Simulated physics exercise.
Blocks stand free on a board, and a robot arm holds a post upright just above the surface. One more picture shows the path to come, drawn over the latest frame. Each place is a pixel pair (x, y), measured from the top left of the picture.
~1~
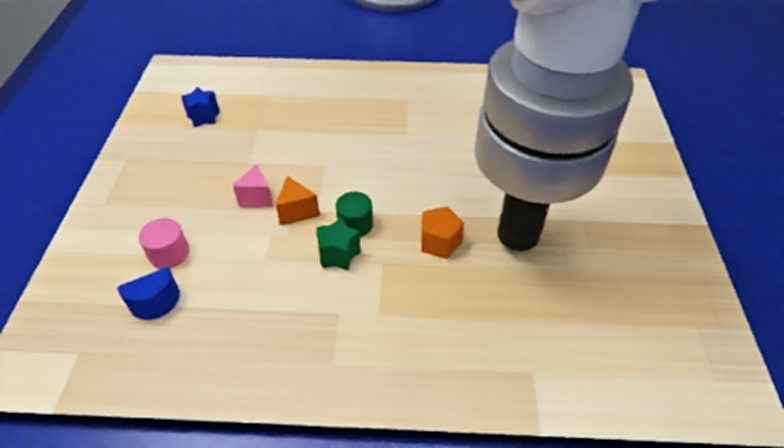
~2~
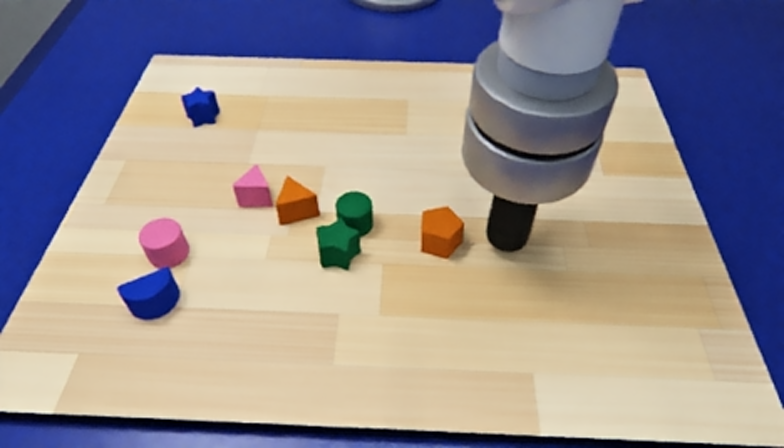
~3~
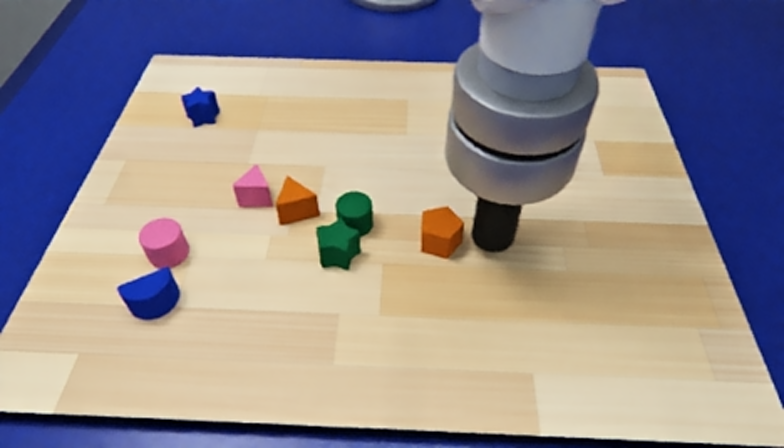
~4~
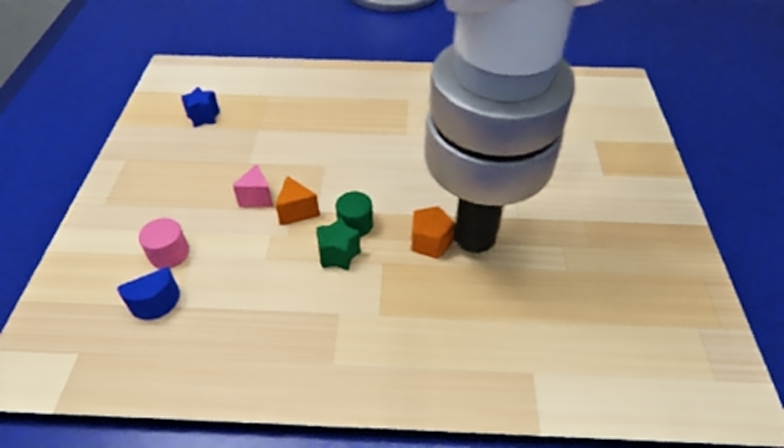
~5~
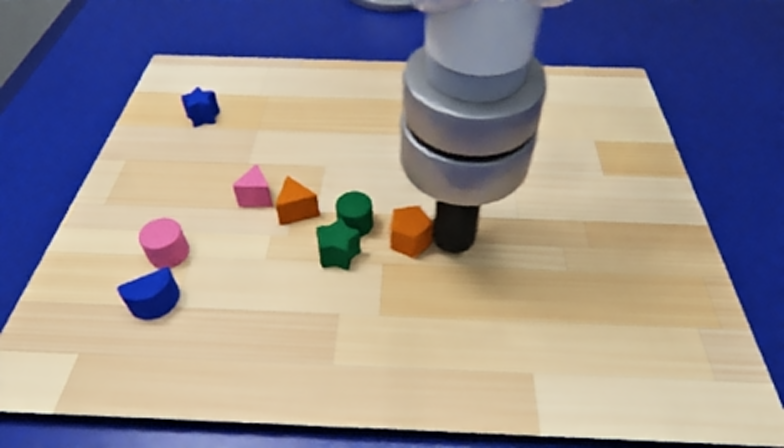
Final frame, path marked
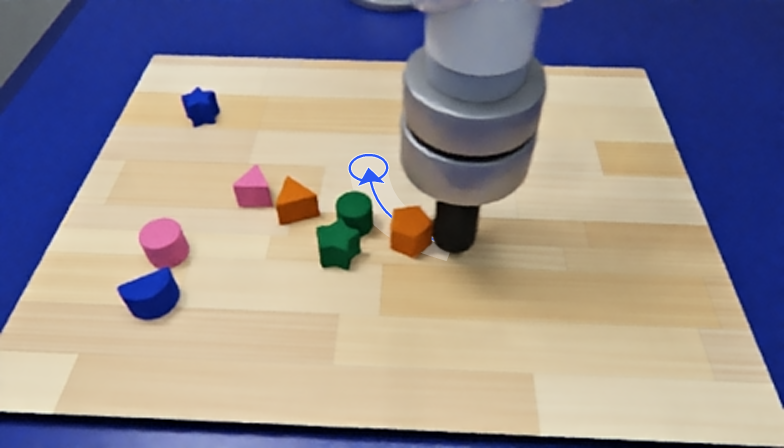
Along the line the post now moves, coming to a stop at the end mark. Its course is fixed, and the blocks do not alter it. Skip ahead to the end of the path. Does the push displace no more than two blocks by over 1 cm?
Final answer: Yes.
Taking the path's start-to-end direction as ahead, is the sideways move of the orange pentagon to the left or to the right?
It is displaced to the left.
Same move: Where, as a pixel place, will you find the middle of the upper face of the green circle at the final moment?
The answer is (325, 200).
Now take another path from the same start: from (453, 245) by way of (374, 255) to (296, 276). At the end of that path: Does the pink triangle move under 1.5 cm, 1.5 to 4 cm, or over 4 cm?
Under 1.5 cm.
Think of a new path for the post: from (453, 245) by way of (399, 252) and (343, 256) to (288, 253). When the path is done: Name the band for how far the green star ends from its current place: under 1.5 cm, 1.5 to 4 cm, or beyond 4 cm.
More than 4 cm.
The drawn path runs from (453, 245) over (407, 228) and (378, 200) to (368, 168).
What follows on the original path. One third of the way, post (407, 220); green circle (338, 202); orange pentagon (369, 217), turned 50° anticlockwise.
Two thirds of the way, post (377, 192); orange triangle (288, 189); green star (333, 237); green circle (325, 200); orange pentagon (360, 215), turned 80° anticlockwise.
At the end, post (368, 160); orange triangle (288, 189); green star (333, 237); green circle (325, 200); orange pentagon (360, 215), turned 80° anticlockwise.
